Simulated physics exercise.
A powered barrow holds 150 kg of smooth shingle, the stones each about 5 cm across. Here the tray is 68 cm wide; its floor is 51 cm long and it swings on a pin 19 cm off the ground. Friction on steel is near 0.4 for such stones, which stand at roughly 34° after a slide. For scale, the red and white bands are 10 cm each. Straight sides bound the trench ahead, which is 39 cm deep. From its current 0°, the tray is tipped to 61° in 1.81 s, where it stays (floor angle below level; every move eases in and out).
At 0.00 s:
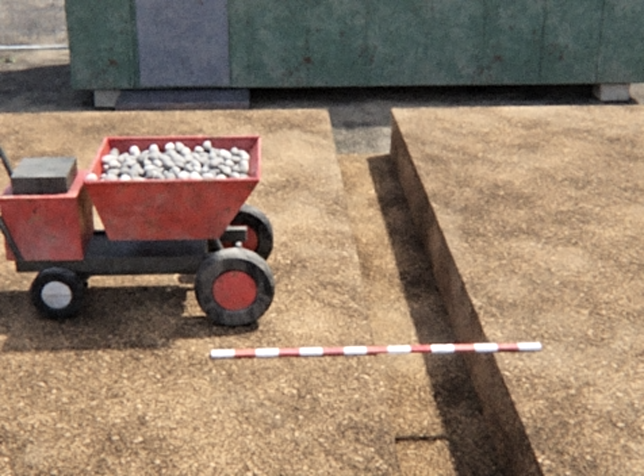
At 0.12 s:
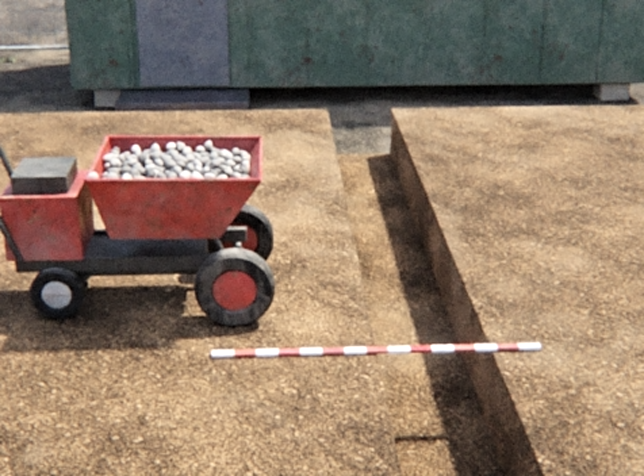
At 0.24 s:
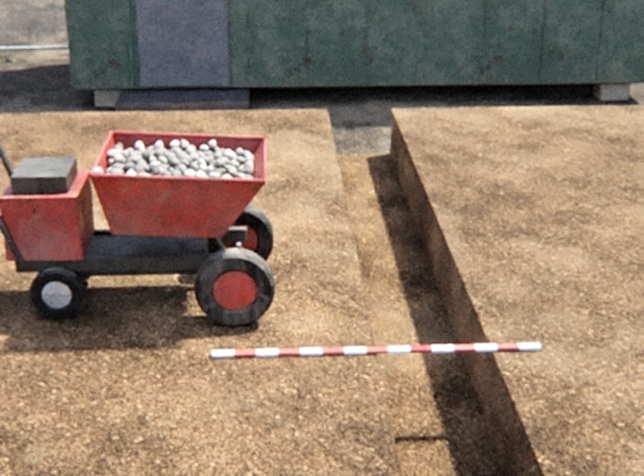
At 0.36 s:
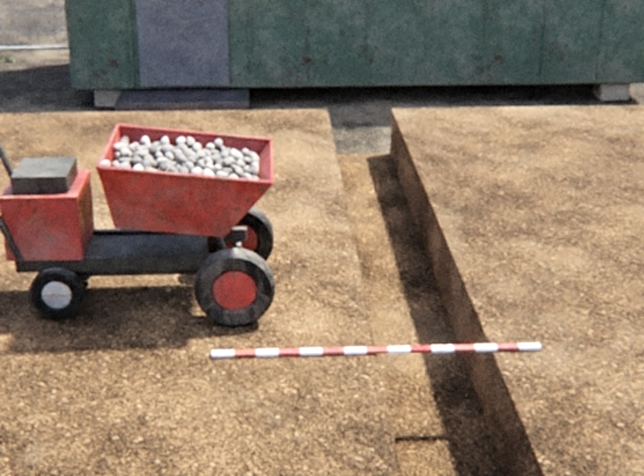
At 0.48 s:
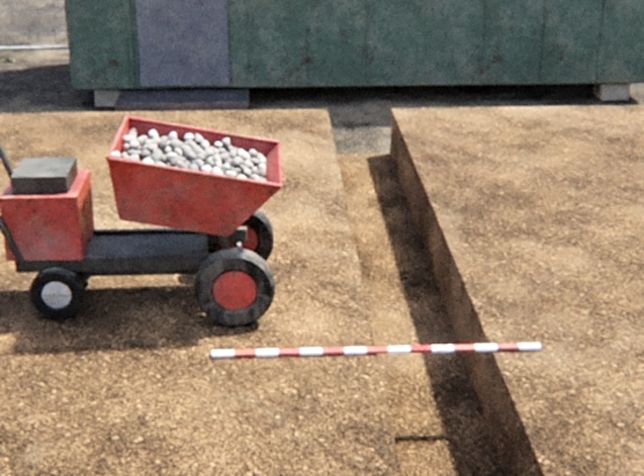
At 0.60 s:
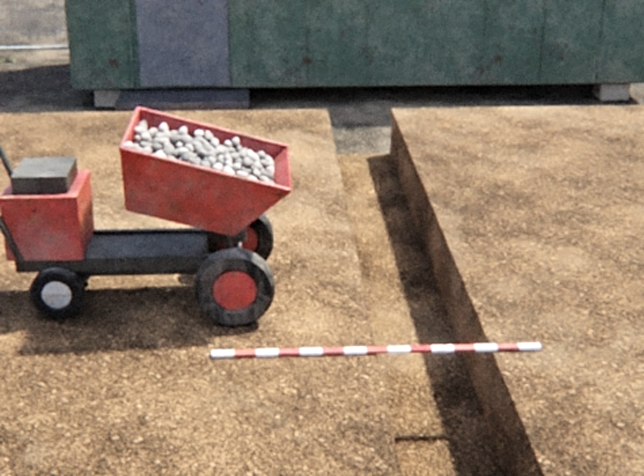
On sandy ground beside a straight-sided trench, a red powered barrow stands still with a tray of smooth pale stones. The tray gradually tilts, its left end rising and its front edge shifting right, with the stones still inside.
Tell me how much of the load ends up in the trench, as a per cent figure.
Some 71 per cent ends up in the trench.
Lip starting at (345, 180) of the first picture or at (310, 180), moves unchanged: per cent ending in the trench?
It comes to about 55 and 75 in a hundred.
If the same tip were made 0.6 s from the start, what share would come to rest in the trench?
In that case some 75 per cent.
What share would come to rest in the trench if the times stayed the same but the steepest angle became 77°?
Roughly 100 percent.
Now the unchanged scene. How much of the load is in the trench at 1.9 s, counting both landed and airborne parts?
By that moment, roughly 25 per cent of the load.
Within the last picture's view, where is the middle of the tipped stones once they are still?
Around (406, 351).
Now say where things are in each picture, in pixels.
The tray is at 0°, its lip at (259, 180); the top of the load is at (164, 160), in the first picture.
The tray is at 1°, its lip at (261, 180); the top of the load is at (166, 159); the stones move at 0.1 m/s on average, in the second picture.
Lip at (265, 181), floor tilted 3°, highest stones at (160, 157); the stones move at 0.2 m/s on average, in the third picture.
Lip at (272, 183), floor tilted 6°, highest stones at (148, 152); the stones move at 0.3 m/s on average, in the fourth picture.
The tray is at 11°, its lip at (281, 187); the top of the load is at (143, 144); the stones move at 0.4 m/s on average, in the fifth picture.
The tray is at 16°, its lip at (291, 191); the top of the load is at (146, 133); the stones move at 0.4 m/s on average, in the sixth picture.
After 1.4 s the floor is at 52°; 100 % in the tray; the foremost stones are at (343, 220).
After 1.9 s the floor is at 61°; 72 % in the tray, 4 % short of the trench, 24 % in the trench; the foremost stones are at (444, 346).
After 2.3 s the floor is at 61°; 52 % in the tray, 5 % short of the trench, 43 % in the trench; the foremost stones are at (460, 350).
After 4.2 s the floor is at 61°; 25 % in the tray, 5 % short of the trench, 71 % in the trench; the foremost stones are at (458, 342).
